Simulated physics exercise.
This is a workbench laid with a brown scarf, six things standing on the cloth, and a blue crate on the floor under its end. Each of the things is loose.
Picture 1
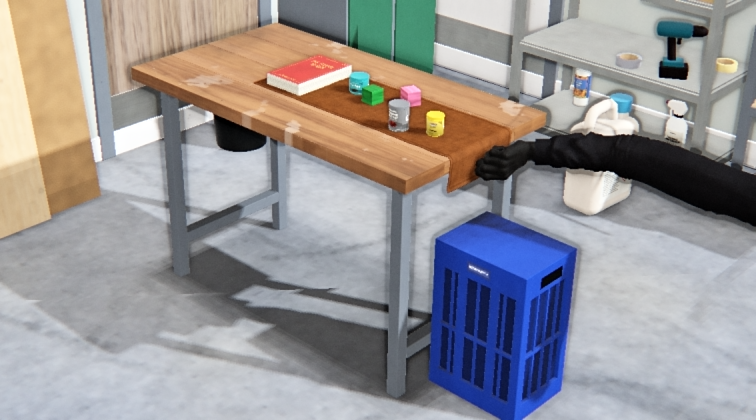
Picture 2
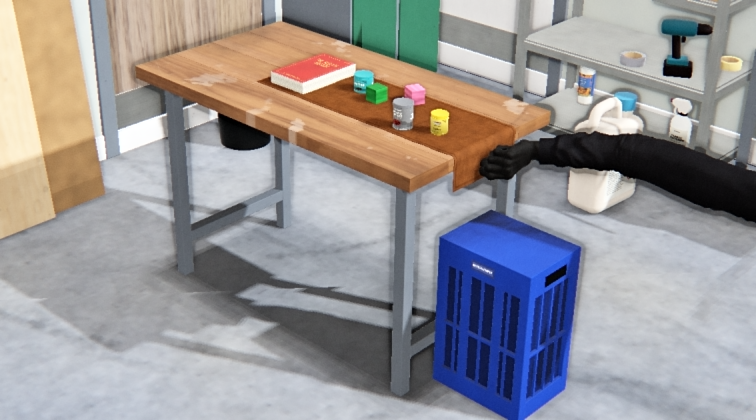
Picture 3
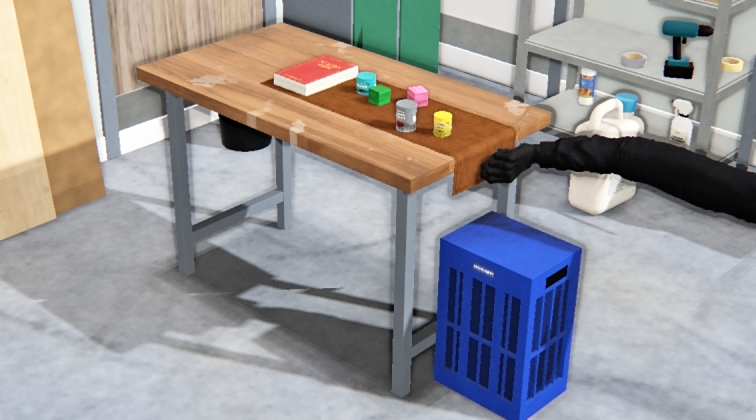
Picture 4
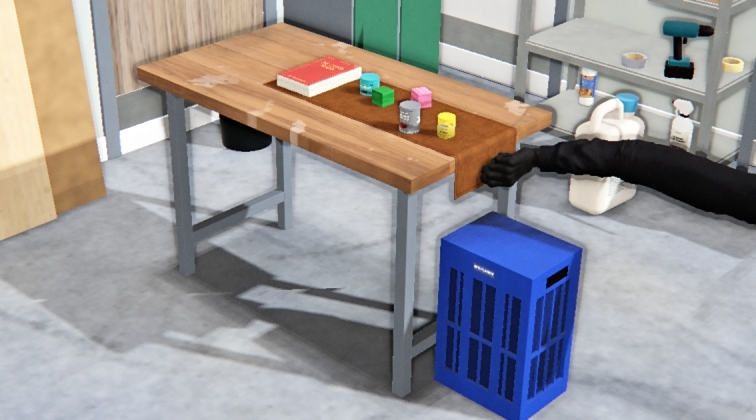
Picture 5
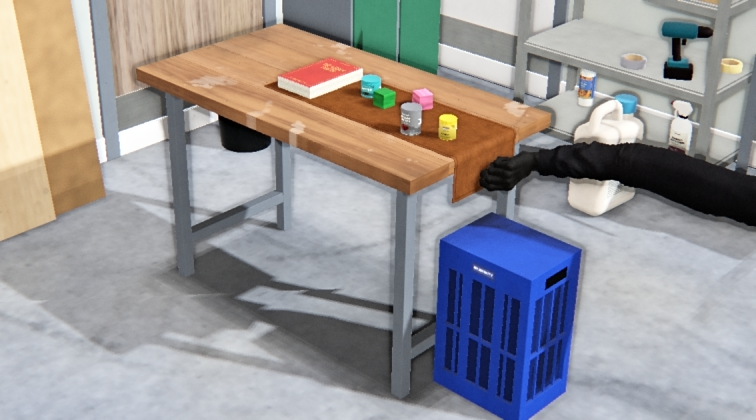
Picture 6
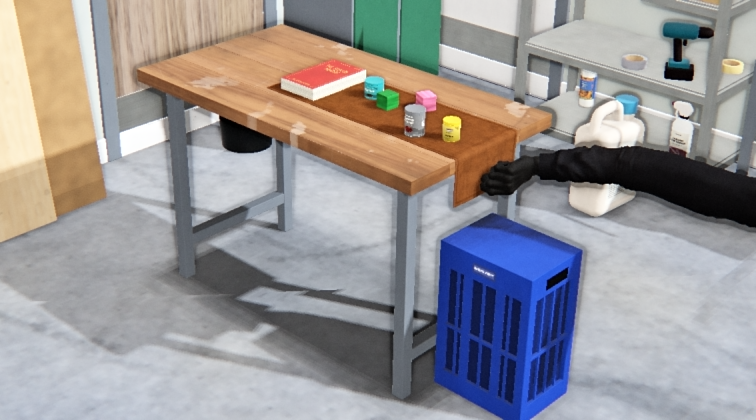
To begin with, a black-gloved hand grips the end of a brown cloth on a wooden workbench, where a red book, small pots, a can and cubes sit above a blue crate. The hand draws the cloth slightly down over the edge, and the things on it shift a little to the right together, still upright.
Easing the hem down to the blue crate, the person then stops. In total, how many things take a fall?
From here the drop count reads one, plain and simple.
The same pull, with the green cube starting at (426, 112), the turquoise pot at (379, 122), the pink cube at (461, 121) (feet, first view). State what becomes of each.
Result - green cube still up, turquoise pot still up, pink cube down.
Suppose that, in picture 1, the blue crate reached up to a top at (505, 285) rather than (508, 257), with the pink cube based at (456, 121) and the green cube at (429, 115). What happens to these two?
The pink cube does not stay aboard, and the green cube does not stay aboard.
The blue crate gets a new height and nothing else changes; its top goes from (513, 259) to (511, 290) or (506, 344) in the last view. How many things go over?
We'd see 2, then 4.
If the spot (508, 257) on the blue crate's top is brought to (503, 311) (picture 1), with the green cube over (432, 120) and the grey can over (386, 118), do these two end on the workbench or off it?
The green cube? Lost. The grey can? Lost.
Soon after, hem near (483, 214); all still up.
Then, hem on the crate; yellow pot gone.
At rest, hem on the crate; yellow pot gone. The count of fallen things is one.
